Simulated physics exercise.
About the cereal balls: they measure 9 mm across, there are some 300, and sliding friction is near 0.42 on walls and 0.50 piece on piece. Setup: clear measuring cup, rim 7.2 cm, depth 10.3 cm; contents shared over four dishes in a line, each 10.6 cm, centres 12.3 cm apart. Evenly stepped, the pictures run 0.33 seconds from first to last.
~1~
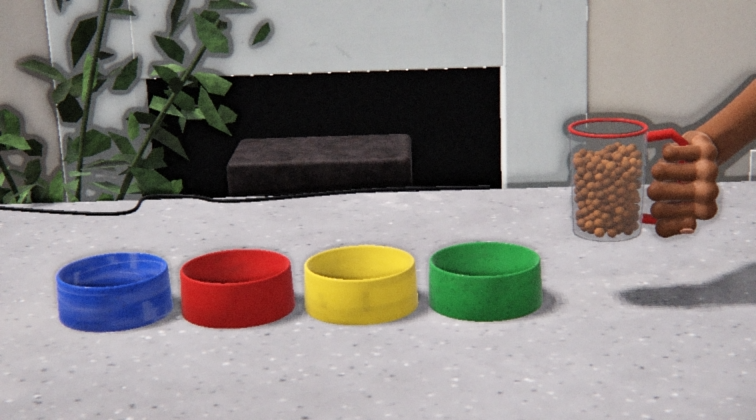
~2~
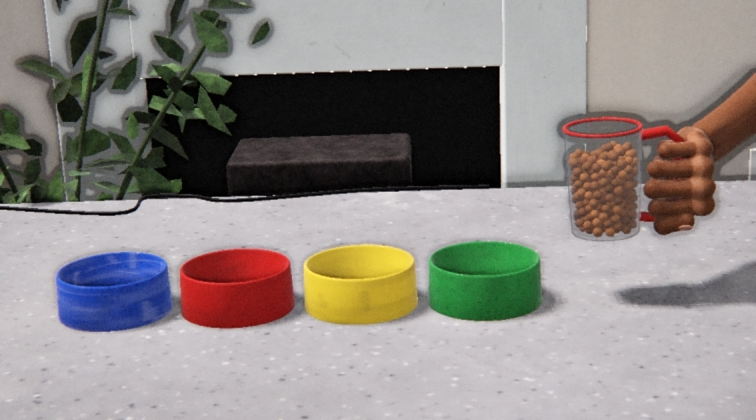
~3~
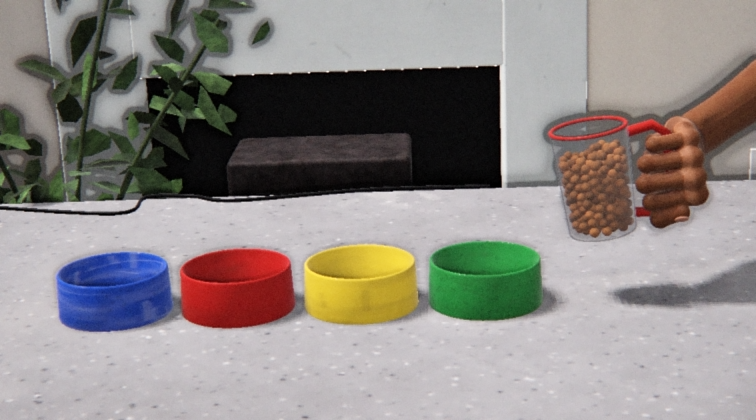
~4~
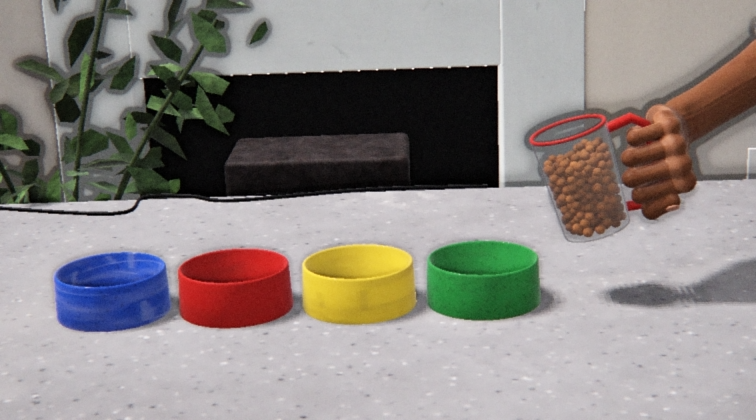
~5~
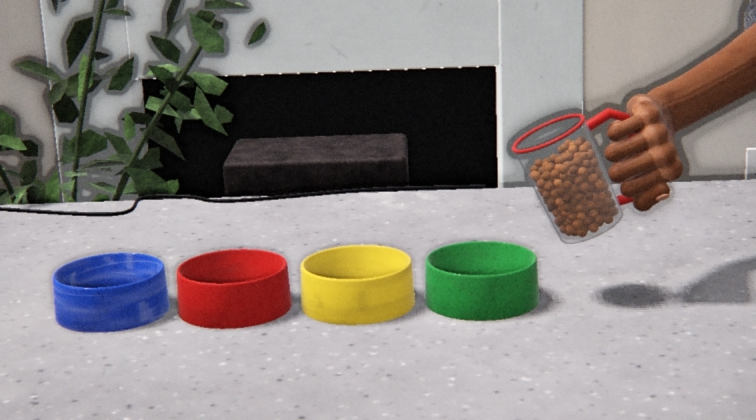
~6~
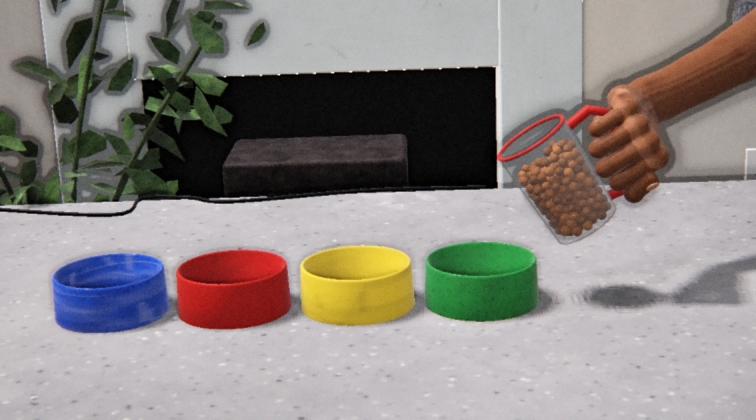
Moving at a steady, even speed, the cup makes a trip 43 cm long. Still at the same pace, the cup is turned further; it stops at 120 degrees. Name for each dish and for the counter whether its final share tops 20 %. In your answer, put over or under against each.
Red - under; blue - under; green - under; yellow - over; counter - under.
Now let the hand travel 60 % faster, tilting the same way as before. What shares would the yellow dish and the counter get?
Yellow: 0; counter: 20.
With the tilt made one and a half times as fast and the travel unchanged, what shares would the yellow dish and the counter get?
In that case you'd see yellow at 60 and the counter at 20.
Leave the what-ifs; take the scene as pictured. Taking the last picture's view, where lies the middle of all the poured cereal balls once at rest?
Approximately (339, 287) in the last view.
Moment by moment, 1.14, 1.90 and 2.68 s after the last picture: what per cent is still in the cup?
First 5, then 0, then 0 per cent.
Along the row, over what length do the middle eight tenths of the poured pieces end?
About 6 cm.
Then, 1.14 s after the last picture, tilt 120 degrees; cup holds 5 %, yellow 90 %.
Then, 1.90 s after the last picture, tilt 120 degrees; cup holds 0 %, yellow 90 %.
Then, 2.68 s after the last picture, tilt 120 degrees; cup holds 0 %, yellow 90 %.
In the end, red 0 %, blue 0 %, green 0 %, yellow 90 %, counter 10 %.
